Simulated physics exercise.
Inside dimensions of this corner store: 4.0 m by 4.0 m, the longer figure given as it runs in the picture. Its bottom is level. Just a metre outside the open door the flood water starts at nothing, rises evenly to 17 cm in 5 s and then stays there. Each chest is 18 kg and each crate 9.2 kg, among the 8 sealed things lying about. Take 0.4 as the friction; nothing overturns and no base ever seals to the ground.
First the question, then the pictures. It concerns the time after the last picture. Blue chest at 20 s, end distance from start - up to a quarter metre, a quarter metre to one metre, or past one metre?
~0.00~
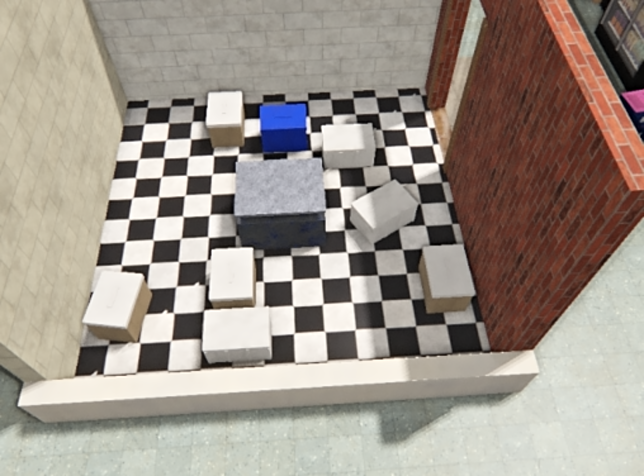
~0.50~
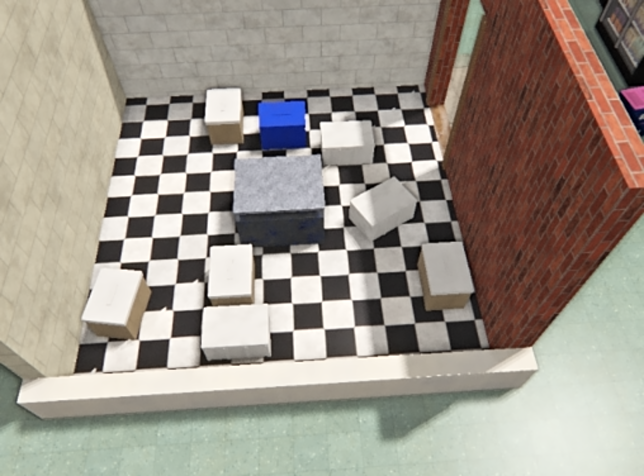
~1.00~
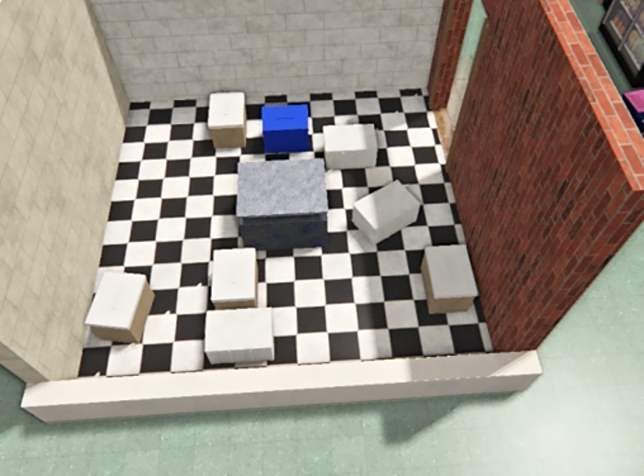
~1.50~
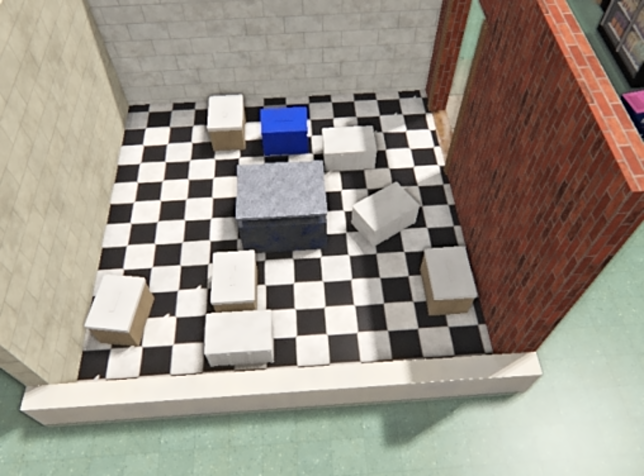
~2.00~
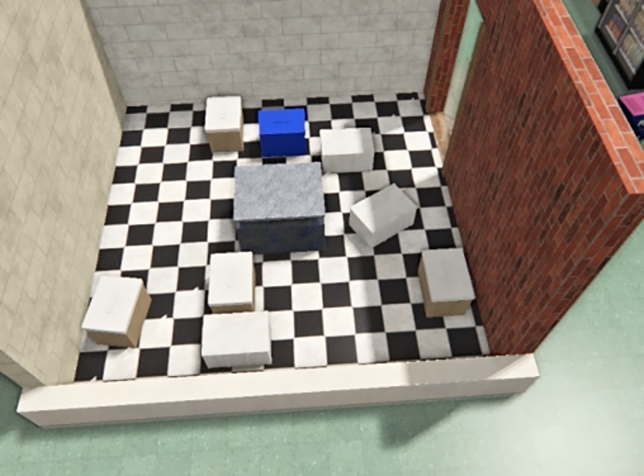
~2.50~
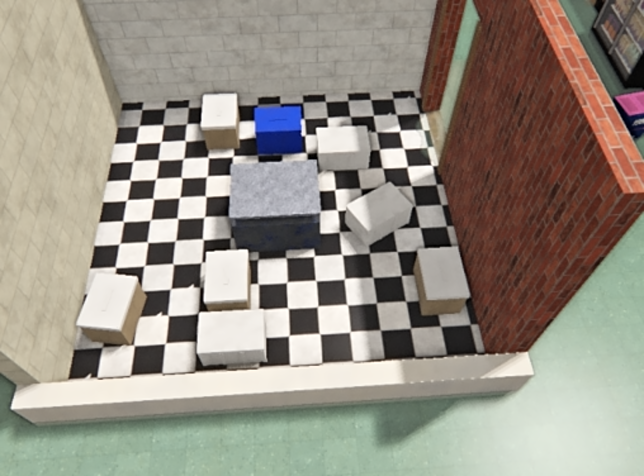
The move is big.
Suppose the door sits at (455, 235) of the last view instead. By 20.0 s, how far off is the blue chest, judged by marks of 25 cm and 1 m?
With that change, the blue chest edges a short distance.
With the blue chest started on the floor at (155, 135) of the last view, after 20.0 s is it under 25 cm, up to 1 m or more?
I'd say it goes a long distance.
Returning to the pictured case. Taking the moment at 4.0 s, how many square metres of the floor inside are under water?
Close to 2.0 m2, I'd say.
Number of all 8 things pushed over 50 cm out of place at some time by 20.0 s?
That adds up to 8.
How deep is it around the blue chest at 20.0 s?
Somewhere close to 10 cm.
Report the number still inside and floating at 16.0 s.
At that instant the tally stands at 7.
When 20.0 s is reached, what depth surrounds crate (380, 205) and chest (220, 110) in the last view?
Some 9 cm at the first, some 11 cm at the second.
After 4.0 s the blue chest is near (278, 119), 0.0 m from its start, aground; 0 afloat.
After 9.0 s the blue chest is near (273, 121), 0.1 m from its start, aground; 1 afloat.
After 16.0 s the blue chest is near (219, 286), 2.3 m from its start, afloat; 7 afloat.
After 20.0 s the blue chest is near (396, 266), 2.4 m from its start, afloat; 8 afloat.
